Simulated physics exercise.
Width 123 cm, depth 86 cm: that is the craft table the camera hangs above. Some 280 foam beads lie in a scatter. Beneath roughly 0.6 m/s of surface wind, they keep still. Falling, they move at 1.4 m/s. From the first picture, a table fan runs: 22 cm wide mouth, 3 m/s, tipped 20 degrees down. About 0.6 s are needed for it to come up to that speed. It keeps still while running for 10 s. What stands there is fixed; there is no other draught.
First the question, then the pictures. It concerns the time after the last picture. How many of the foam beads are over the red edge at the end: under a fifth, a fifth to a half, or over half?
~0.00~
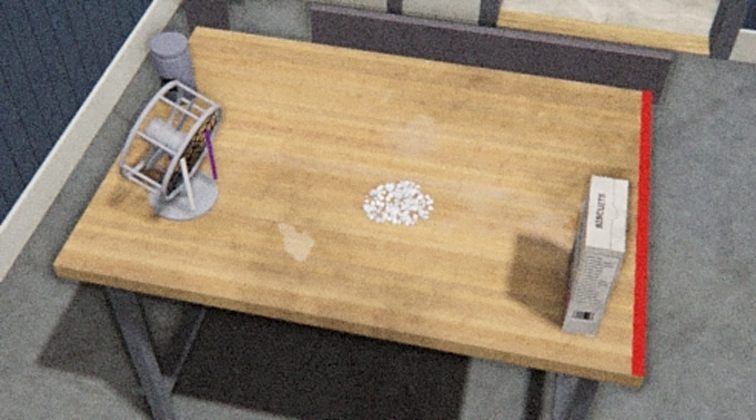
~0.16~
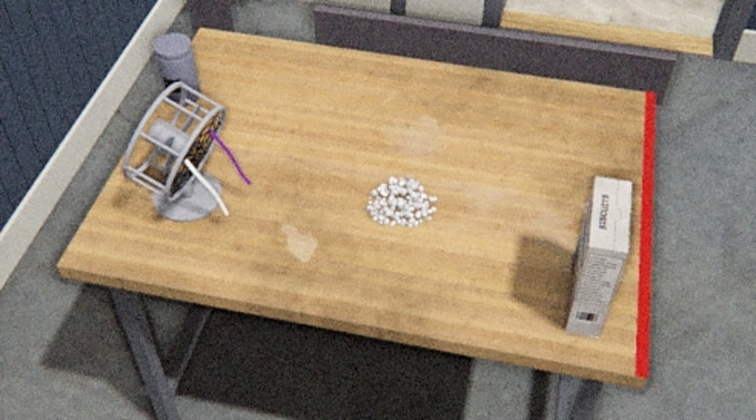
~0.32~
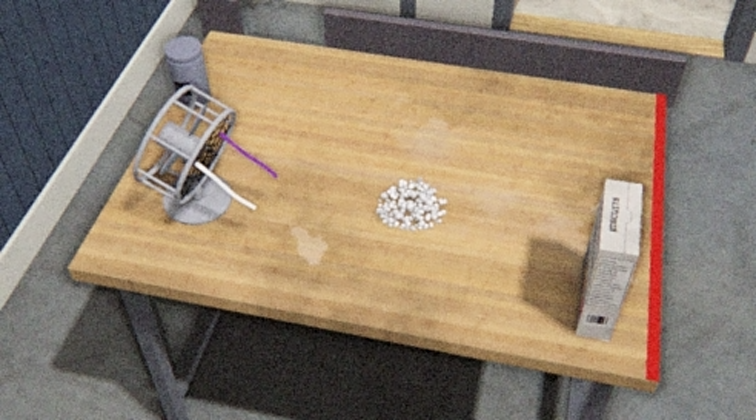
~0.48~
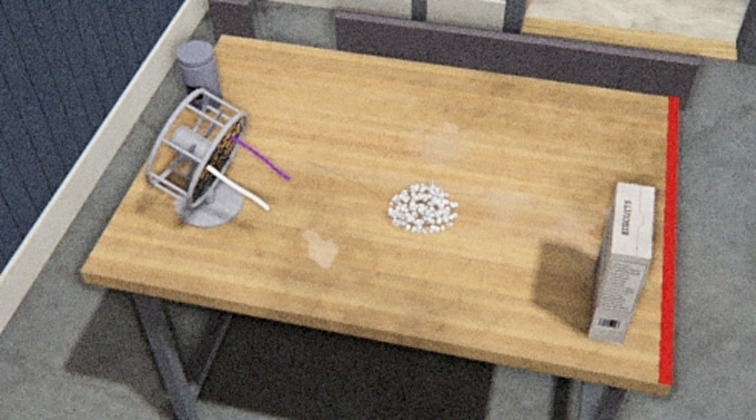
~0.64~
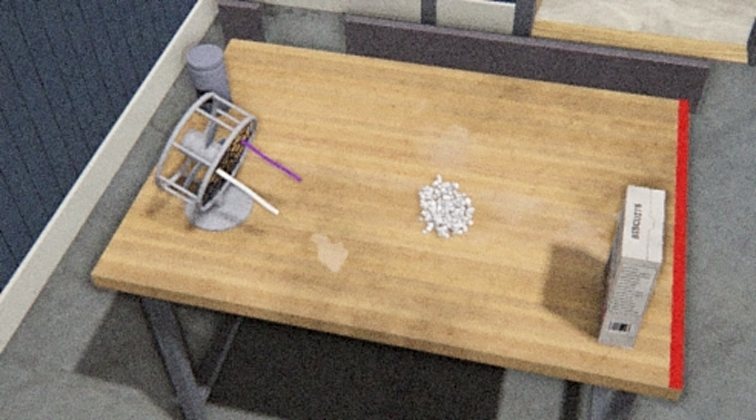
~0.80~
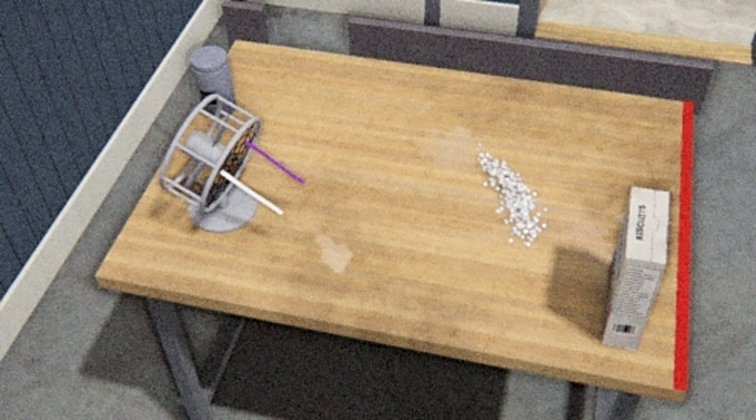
I'd put the share over the red edge at a majority.
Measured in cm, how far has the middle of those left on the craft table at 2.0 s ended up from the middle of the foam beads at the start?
Around 55 cm from the start.
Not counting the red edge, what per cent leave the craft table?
That works out to near 0 per cent.
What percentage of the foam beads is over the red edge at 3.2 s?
Some 100 per cent.
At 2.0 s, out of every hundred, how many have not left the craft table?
Close to 20 in a hundred remain at that time.
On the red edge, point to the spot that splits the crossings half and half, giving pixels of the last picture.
The middle of the crossings lies near (692, 170) in the last picture.
After 2.0 s, 29 % are on the move or not yet settled, 75 % are over the red edge; the middle of those still in play is near (635, 136).
After 3.2 s, 6 % are on the move or not yet settled, 96 % are over the red edge.
After 5.5 s, 0 % are on the move or not yet settled, 100 % are over the red edge.
After 10.0 s, at the end, 100 % are over the red edge.
